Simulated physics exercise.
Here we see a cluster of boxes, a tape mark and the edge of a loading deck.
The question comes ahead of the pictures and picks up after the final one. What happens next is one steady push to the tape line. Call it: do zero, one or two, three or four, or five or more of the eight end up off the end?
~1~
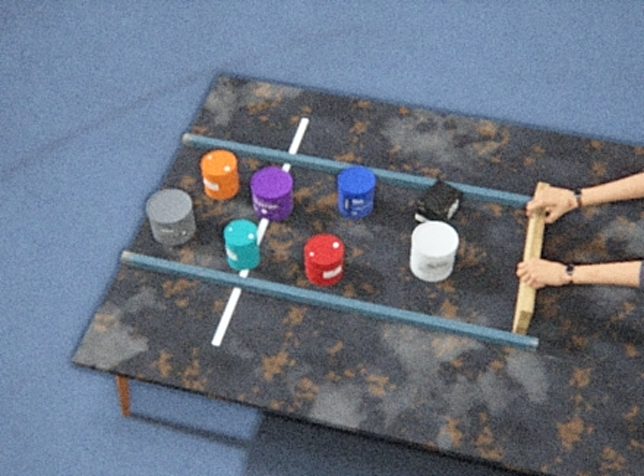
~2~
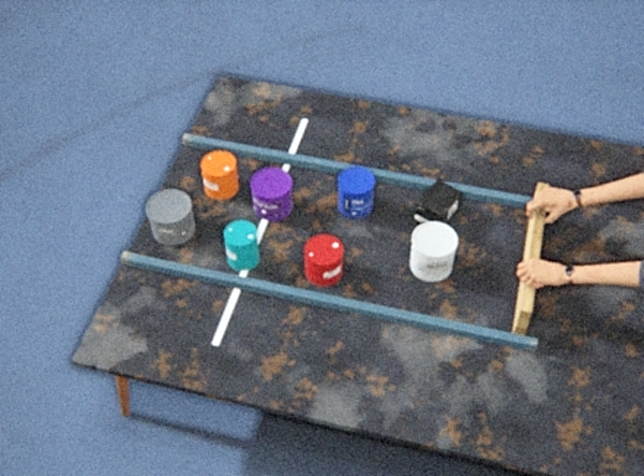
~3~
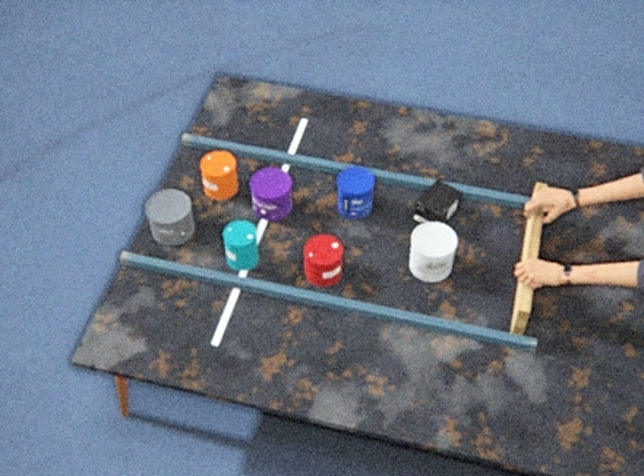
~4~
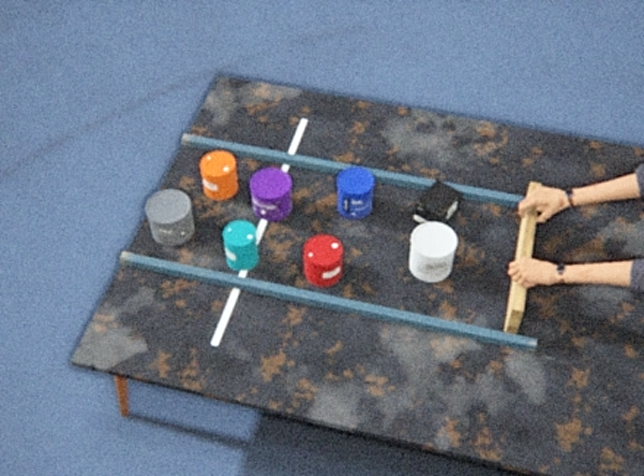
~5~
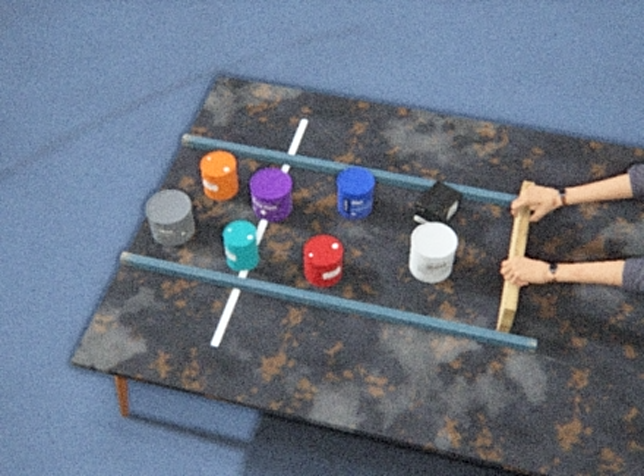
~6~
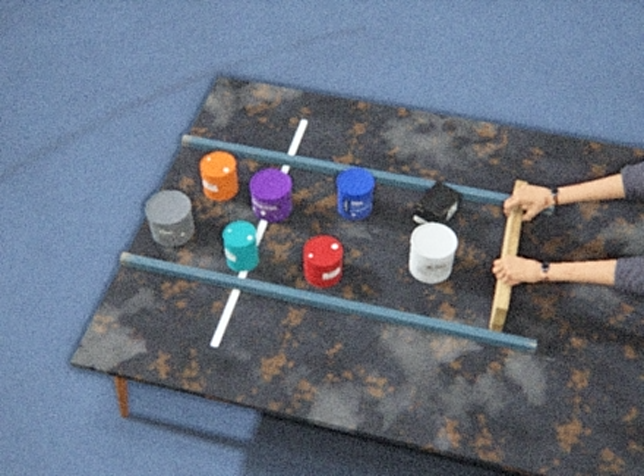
Zero end up off it.
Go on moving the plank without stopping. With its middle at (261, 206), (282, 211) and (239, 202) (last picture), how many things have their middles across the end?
0; 0; 0.
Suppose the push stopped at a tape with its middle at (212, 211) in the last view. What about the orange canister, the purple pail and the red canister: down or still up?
Taking them in turn: Orange canister ends up off it, purple pail is still there, red canister is still there.
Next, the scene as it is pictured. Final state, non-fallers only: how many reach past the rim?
I get 0.
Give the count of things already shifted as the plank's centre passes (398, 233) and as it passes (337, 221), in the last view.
It comes to 2 for the first spot, 5 for the other.
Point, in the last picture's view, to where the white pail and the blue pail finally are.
Answer: First (239, 216), after that (234, 166).
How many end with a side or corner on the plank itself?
Counting them up gives 3.
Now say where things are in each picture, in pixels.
The first frame shows grey pail (172, 218); orange canister (220, 175); turquoise canister (243, 246); plank (532, 258); tape (265, 220).
The second frame shows orange canister (220, 175); red canister (324, 260).
The third frame shows turquoise canister (242, 246); black parcel (438, 207).
The fourth frame shows grey pail (171, 218); purple pail (272, 195).
The fifth frame shows orange canister (220, 176); white pail (432, 253).
The sixth frame shows grey pail (171, 219); orange canister (219, 176); turquoise canister (241, 247); plank (509, 255); tape (264, 221).
Early on, none off yet; grey pail at rest near (171, 219); orange canister at rest near (219, 176); turquoise canister at rest near (241, 247).
Finally, the number that fall off is zero.
